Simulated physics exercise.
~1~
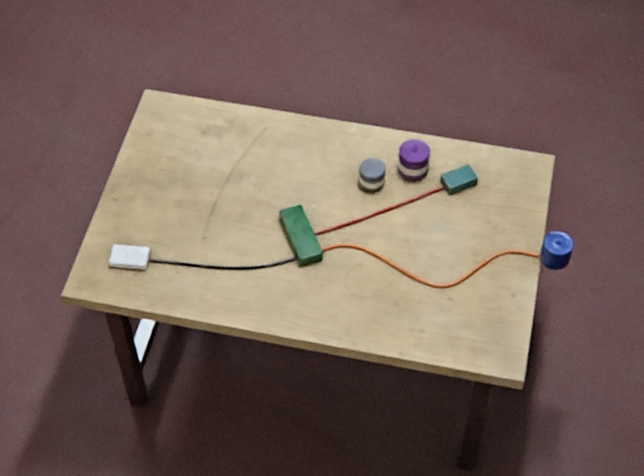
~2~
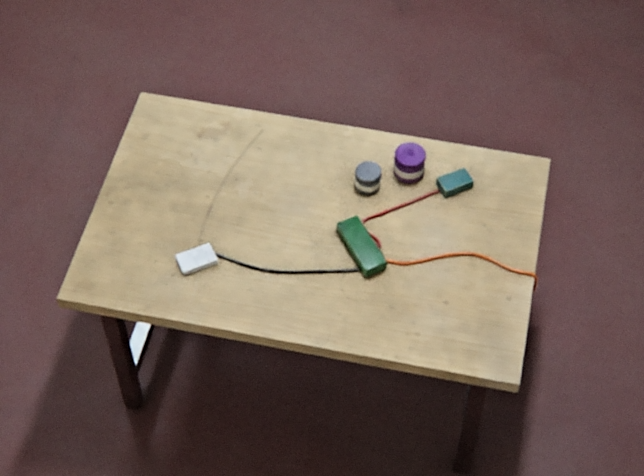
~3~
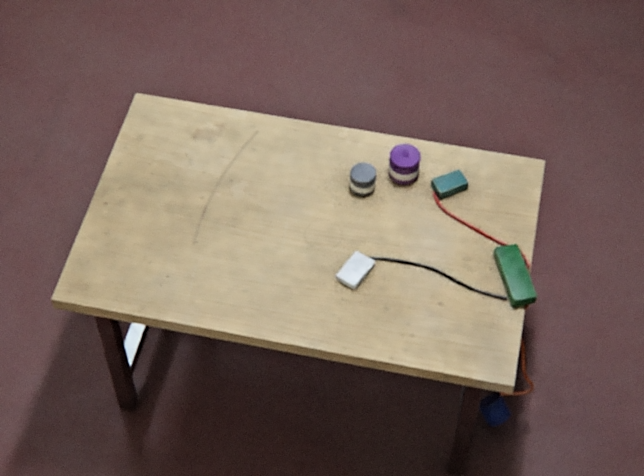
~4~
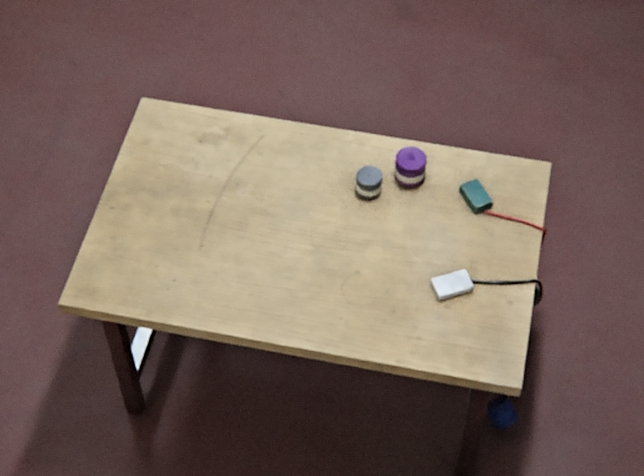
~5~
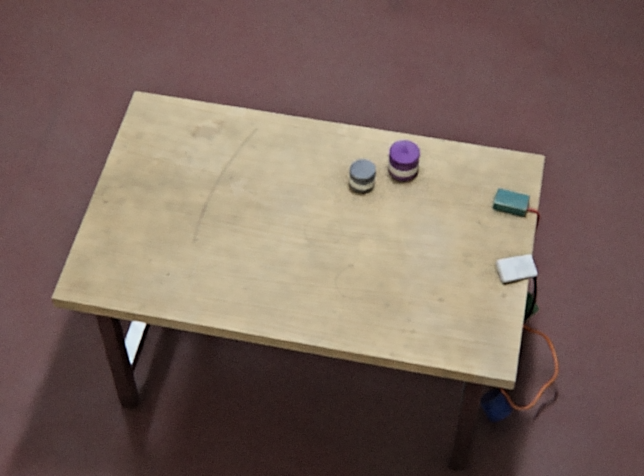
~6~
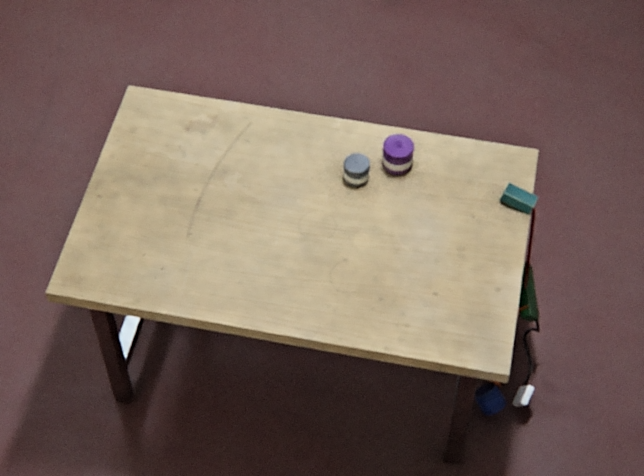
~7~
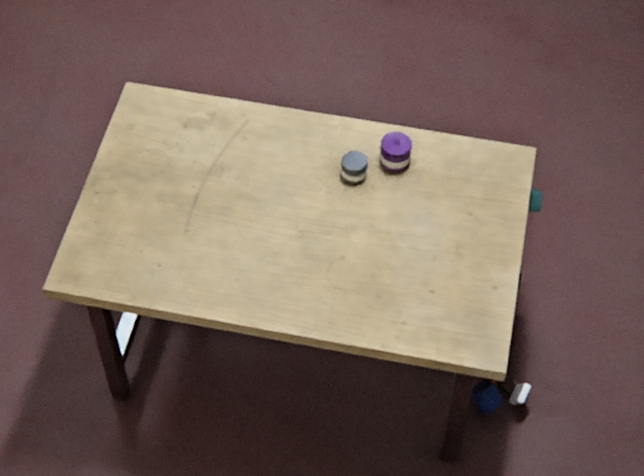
At first, a green strip sits mid-table, joined by cables to a white reader, a teal drive and a blue speaker tipping at the right edge, with a grey canister and a purple tin nearby. The speaker drops out of sight, and the strip slides right, trailing the reader. The strip reaches the edge and goes over while the speaker hangs below. Reader and drive are drawn toward the same side. The white reader falls next, then the teal drive slips off. Only the canister and tin remain on top, still in place.
